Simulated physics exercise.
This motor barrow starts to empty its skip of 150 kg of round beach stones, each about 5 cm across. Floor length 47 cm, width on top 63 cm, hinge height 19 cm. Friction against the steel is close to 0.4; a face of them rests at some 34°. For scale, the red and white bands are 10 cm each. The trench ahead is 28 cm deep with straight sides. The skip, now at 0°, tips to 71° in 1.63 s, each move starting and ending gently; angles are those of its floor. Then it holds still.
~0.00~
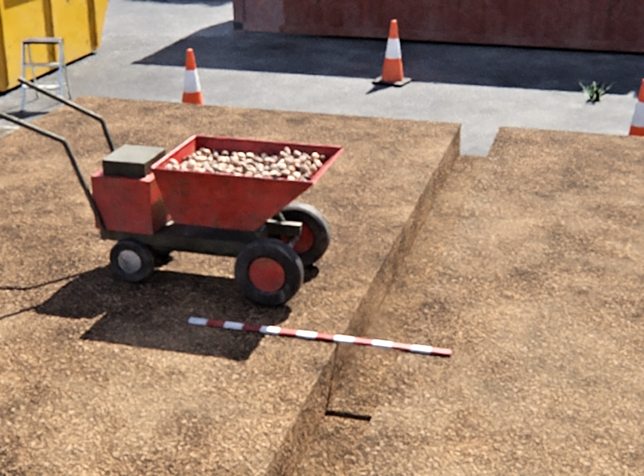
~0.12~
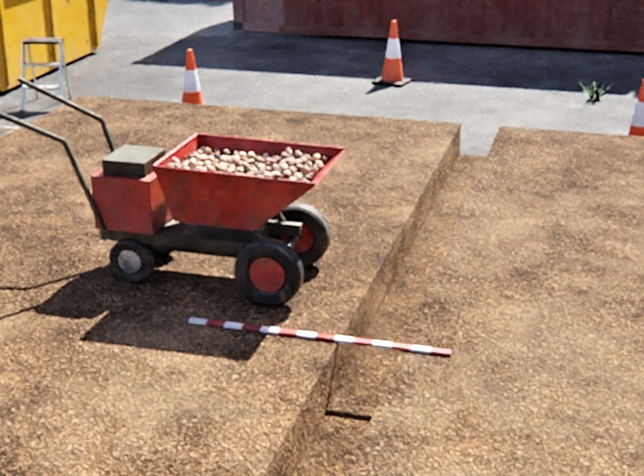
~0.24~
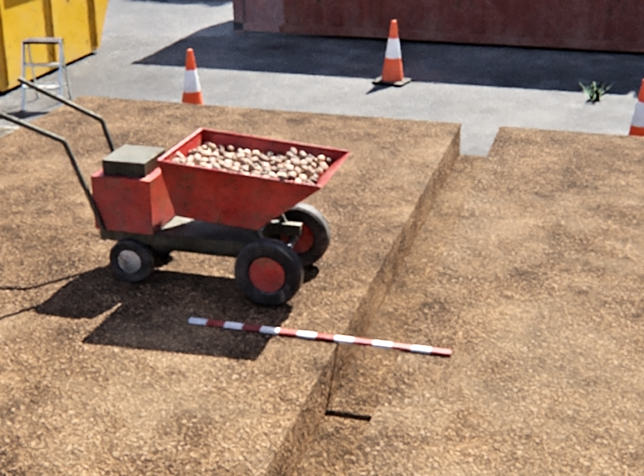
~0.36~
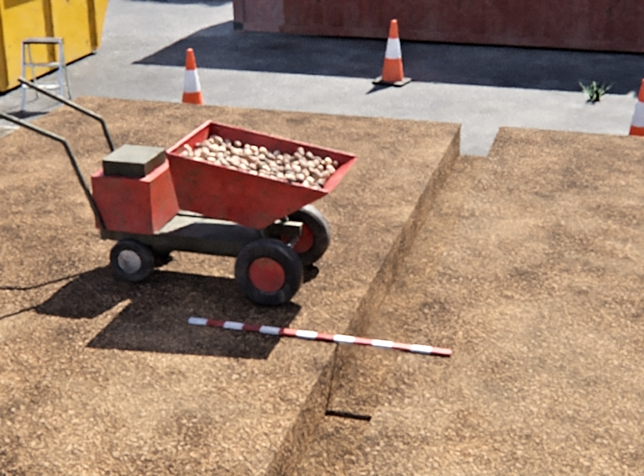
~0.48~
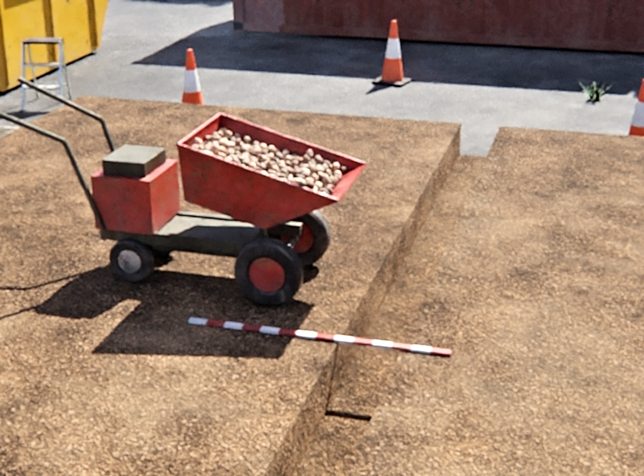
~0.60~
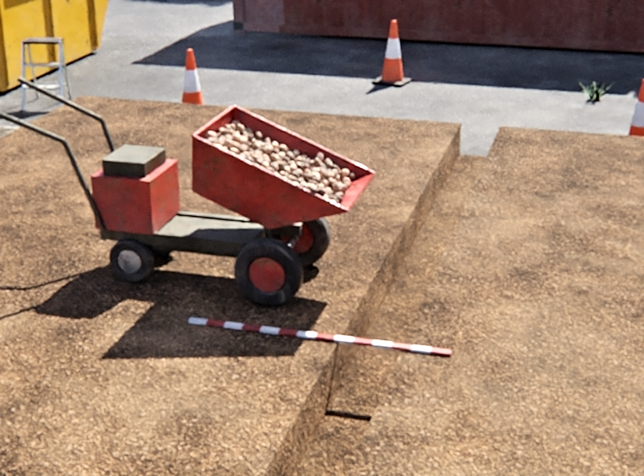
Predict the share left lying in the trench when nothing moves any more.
About 59 per cent.
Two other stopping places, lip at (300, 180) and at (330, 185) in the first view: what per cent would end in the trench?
Near 85 per cent from the first place, 30 from the second.
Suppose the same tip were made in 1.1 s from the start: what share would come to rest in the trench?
In that case some 55 per cent.
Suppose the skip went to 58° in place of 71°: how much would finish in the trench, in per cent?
It would be near 60 per cent.
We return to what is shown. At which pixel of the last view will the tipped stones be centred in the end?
Their middle is at about (414, 321).
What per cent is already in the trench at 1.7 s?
About 40 per cent by then.
After 1.2 s the floor is at 60°; 97 % in the skip, 3 % in the trench; the foremost stones are at (410, 279).
After 1.7 s the floor is at 71°; 25 % in the skip, 42 % in the trench, 33 % past the trench; the foremost stones are at (523, 307).
After 2.1 s the floor is at 71°; 3 % in the skip, 56 % in the trench, 41 % past the trench; the foremost stones are at (587, 317).
After 4.0 s the floor is at 71°; 0 % in the skip, 59 % in the trench, 41 % past the trench; the foremost stones are at (617, 312).
